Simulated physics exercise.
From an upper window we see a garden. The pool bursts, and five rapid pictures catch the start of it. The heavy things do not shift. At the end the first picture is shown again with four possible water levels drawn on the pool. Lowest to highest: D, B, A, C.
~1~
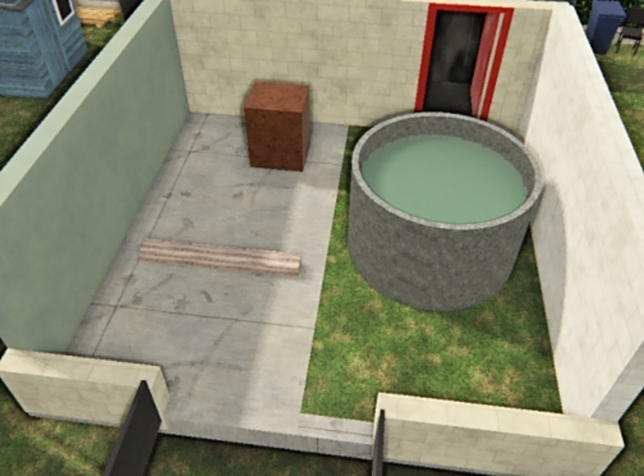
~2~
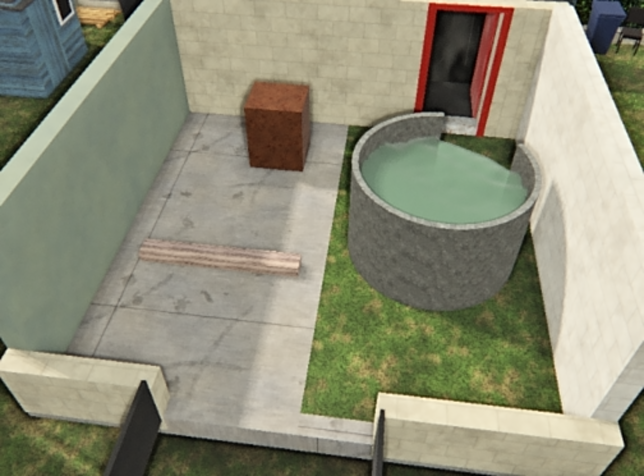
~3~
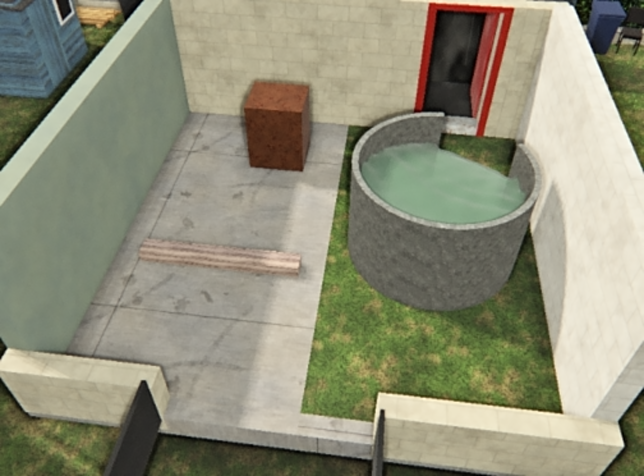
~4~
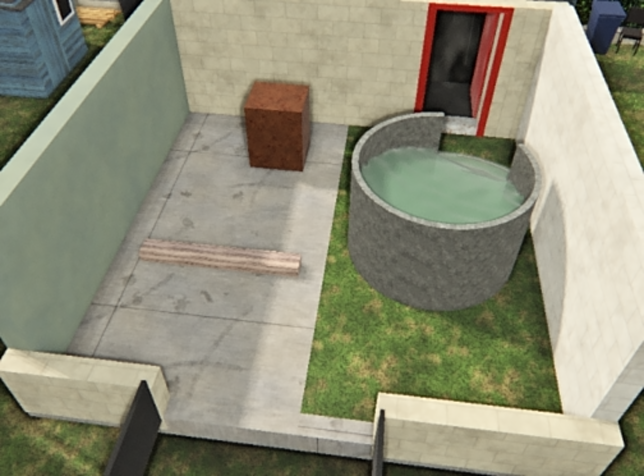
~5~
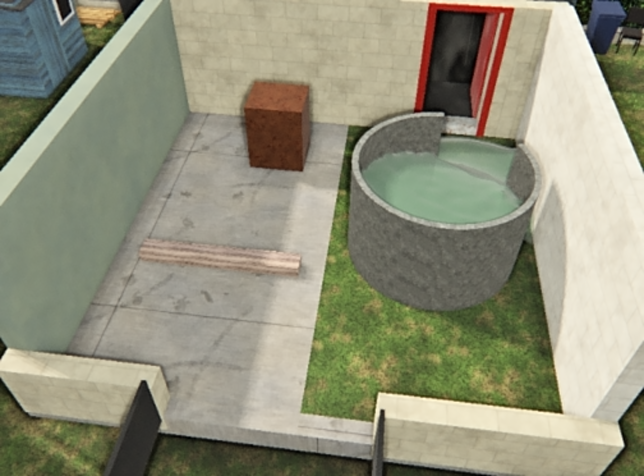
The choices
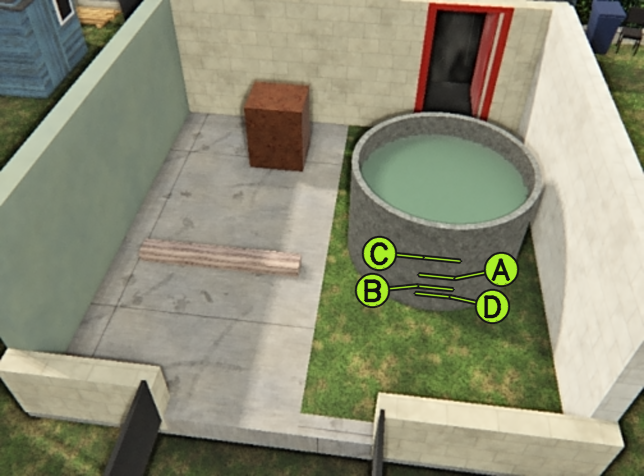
Green water lies level in a round grey pool on the grass of a walled garden, until a section of the pool's far wall, near the red doorway, opens into a gap. The water slumps and ripples toward the opening, then its surface sinks lower inside the pool, baring more of the inner wall.
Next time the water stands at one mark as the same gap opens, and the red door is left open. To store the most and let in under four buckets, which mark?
It is B.
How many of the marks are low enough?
Two.
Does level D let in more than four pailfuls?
No.
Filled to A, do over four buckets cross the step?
Yes.
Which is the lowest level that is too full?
That is level A.
On the marked copy, A at (437, 276); B at (434, 287); C at (441, 259); D at (433, 295); from the bottom up D, B, A, C.
With A, about 10 bucketfuls get in.
With B, a bucket or two gets in.
With C, dozens of bucketfuls pour in.
With D, nothing gets over.
